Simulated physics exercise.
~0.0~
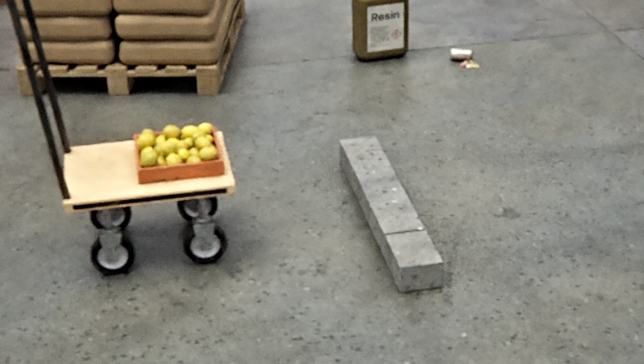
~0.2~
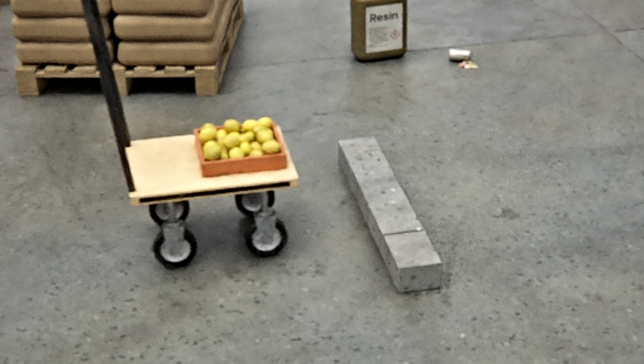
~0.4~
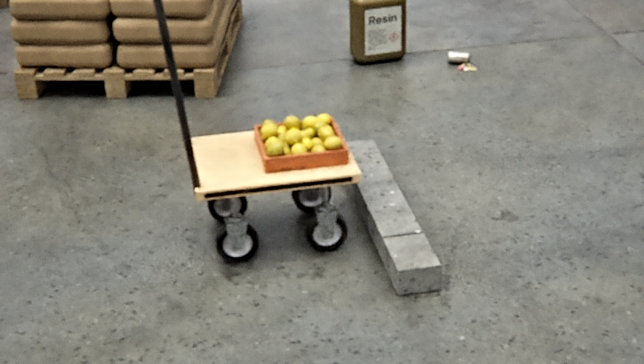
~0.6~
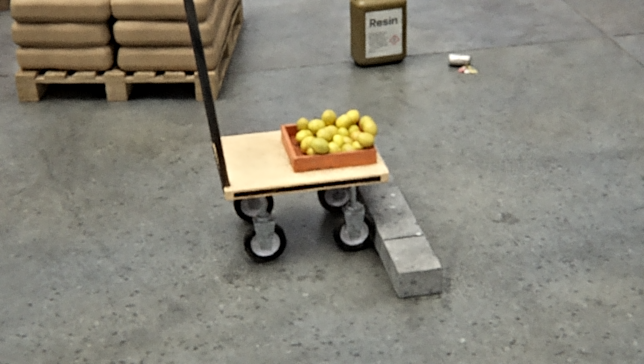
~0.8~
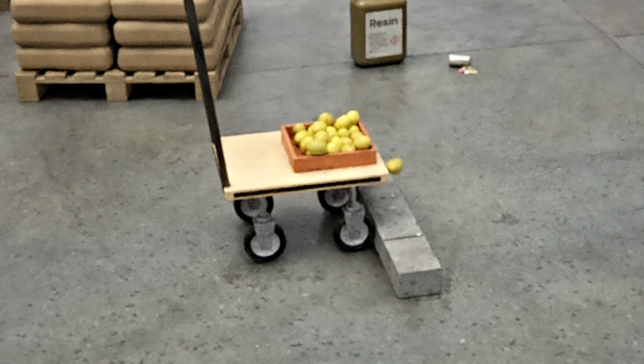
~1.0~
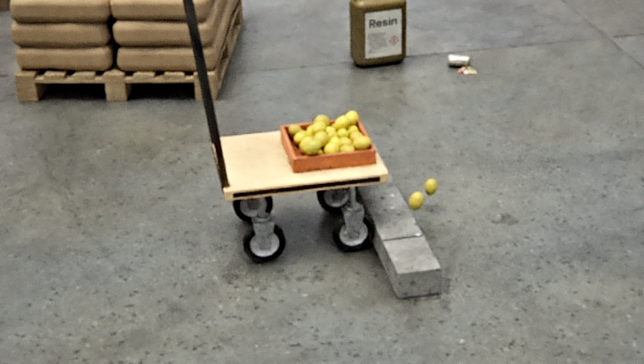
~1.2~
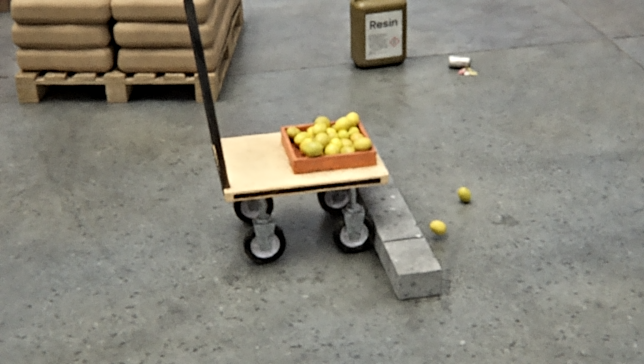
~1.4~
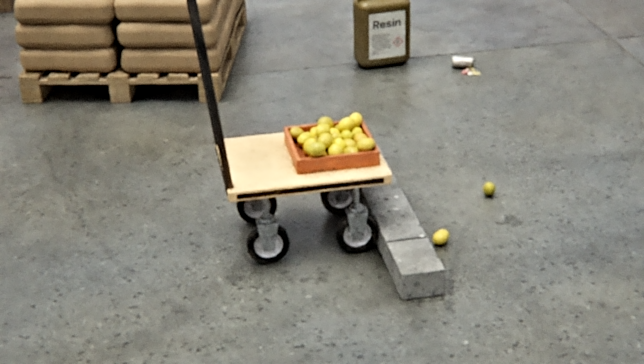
Flatbed trolley rolling right with an orange tote of lemons, stopping against a raised sill, two lemons spilling onto the floor beyond.
